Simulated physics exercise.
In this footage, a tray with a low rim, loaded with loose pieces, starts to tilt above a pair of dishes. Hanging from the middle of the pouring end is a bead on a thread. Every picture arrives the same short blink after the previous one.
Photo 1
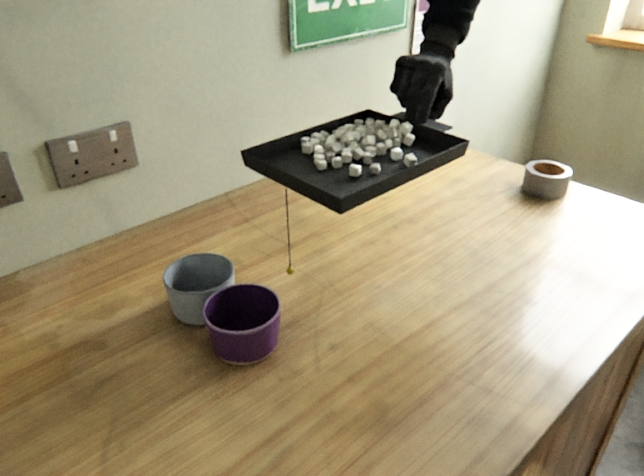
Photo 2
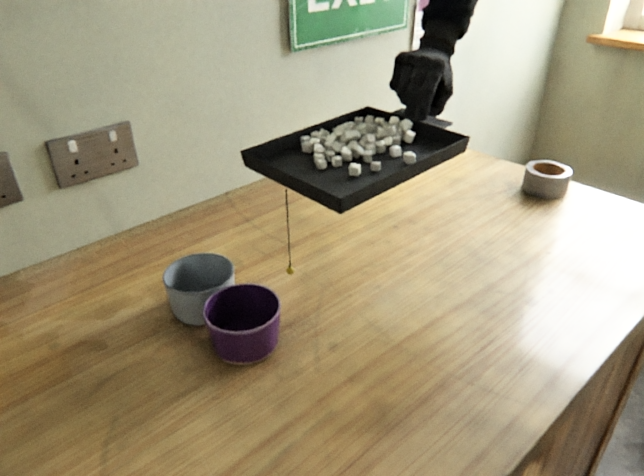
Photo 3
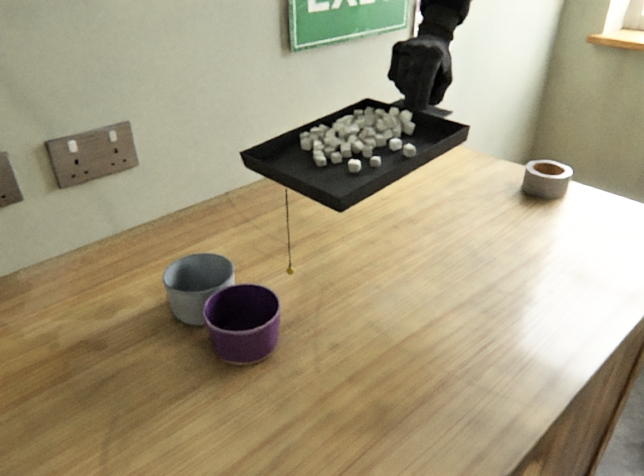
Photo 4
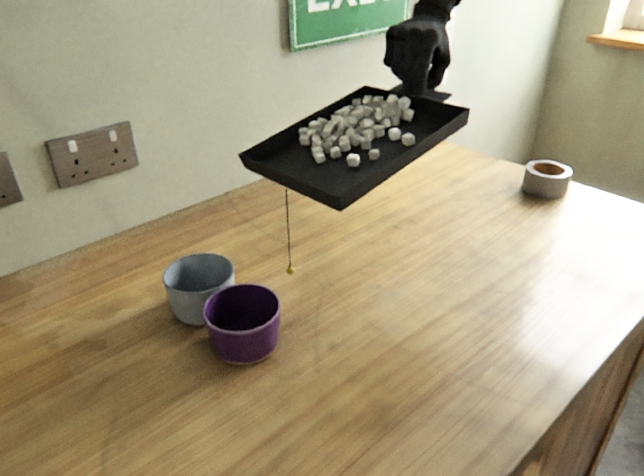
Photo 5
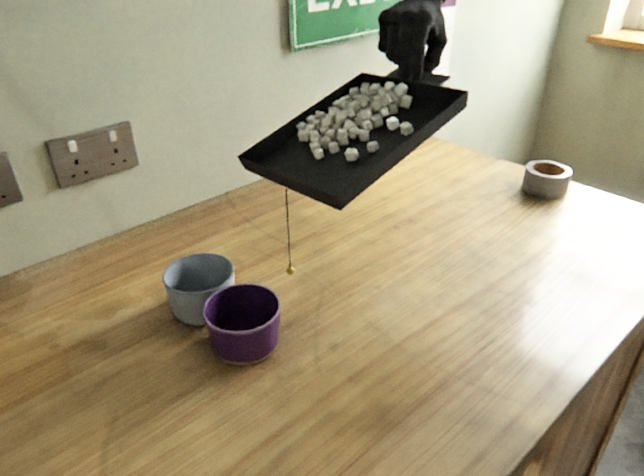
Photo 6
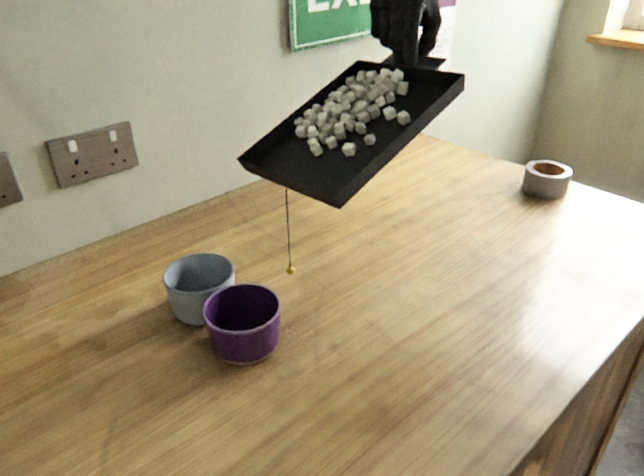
A black-gloved hand raising the far end of a black tray of pale cubes, tilting it above grey and purple bowls.
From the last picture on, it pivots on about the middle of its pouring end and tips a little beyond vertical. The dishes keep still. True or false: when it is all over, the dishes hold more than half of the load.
True.
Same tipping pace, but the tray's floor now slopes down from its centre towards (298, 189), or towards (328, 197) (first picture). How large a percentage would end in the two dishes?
In order: About 50, then 10 percent.
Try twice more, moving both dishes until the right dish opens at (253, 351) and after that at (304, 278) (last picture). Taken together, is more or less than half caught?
In the first position shy of half, in the second shy of half.
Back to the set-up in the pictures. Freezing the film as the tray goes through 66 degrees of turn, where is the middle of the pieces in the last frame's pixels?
The load is centred around (276, 144).
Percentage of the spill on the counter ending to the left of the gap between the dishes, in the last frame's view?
Share to the left: Near 40 per cent.
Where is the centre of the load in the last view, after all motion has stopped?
I'd put the middle somewhere around (228, 323).
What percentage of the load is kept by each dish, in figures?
I'd say some 30 in a hundred wind up in the left dish, and some 40 in a hundred in the right.
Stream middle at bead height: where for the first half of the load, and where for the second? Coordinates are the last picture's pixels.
First part (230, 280), rest (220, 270).
Just after the last frame, tray tipped steeply; almost all on the tray; about a tenth in the air.
A moment on, tray tipped past a quarter turn; the larger part on the tray; about a tenth in the right dish; about a tenth in the left dish; about a tenth outside both.
Further on, tray tipped past a quarter turn; roughly a third in the right dish; roughly a third in the left dish; roughly a third outside both.
When it is over, tray tipped past a quarter turn; roughly a third in the right dish; roughly a third in the left dish; roughly a third outside both.
